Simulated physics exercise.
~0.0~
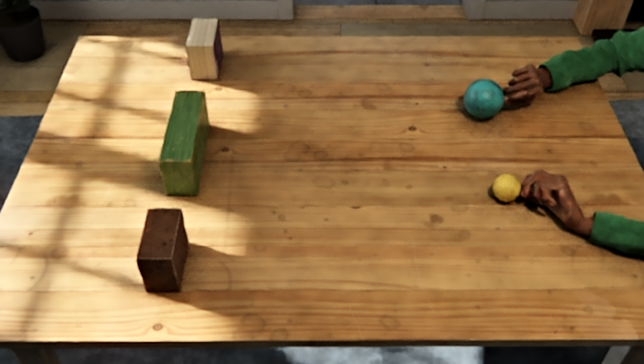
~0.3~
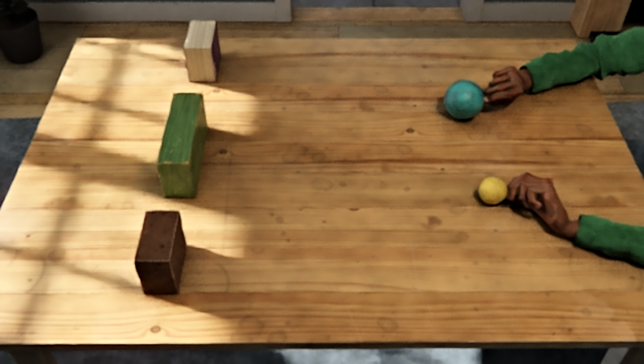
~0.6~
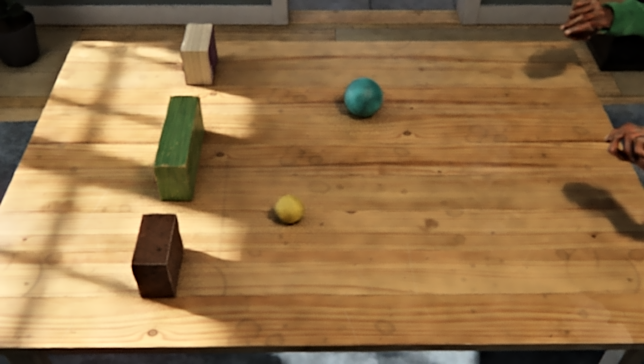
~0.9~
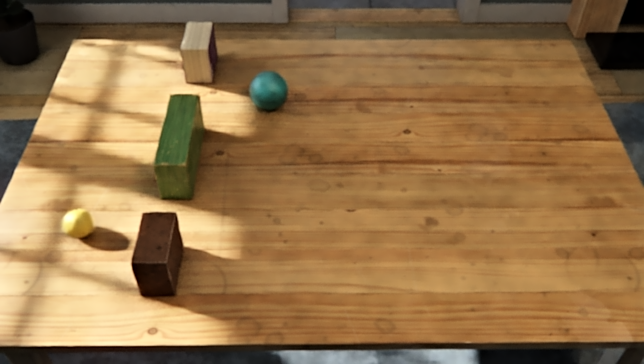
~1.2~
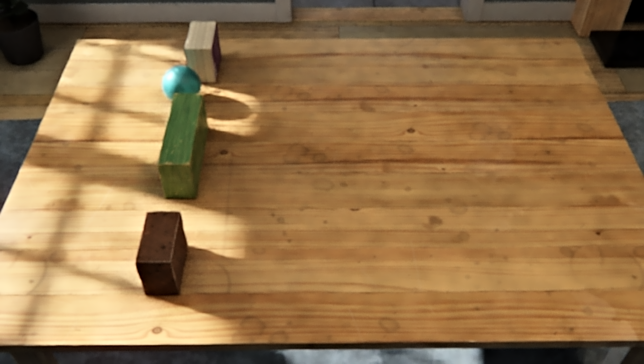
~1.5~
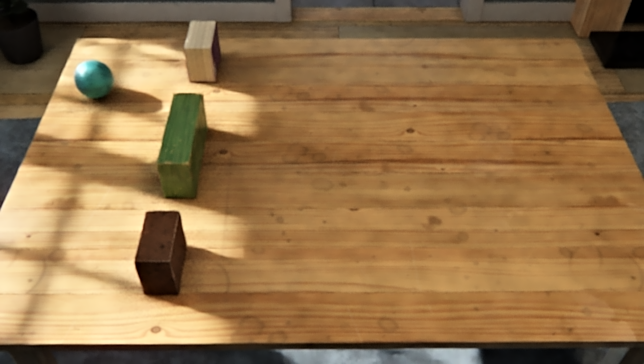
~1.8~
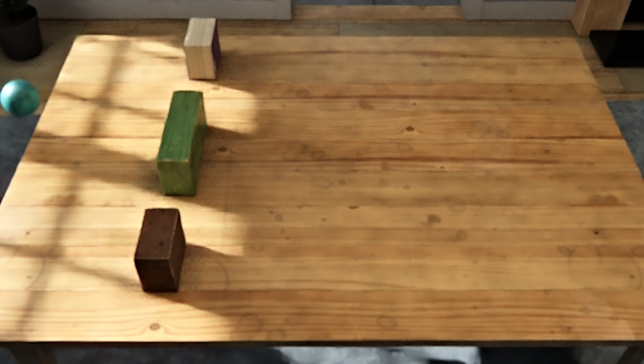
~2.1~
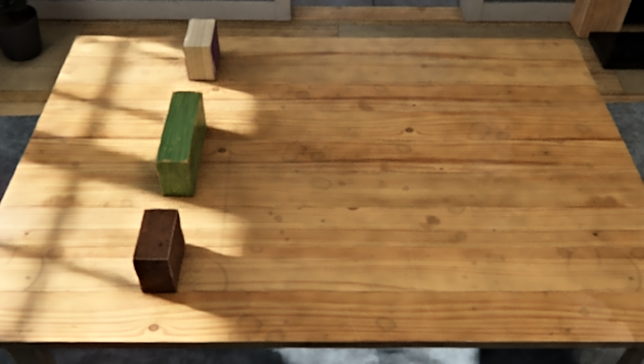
Two balls pushed by hands roll left through gaps between blocks and leave the table.
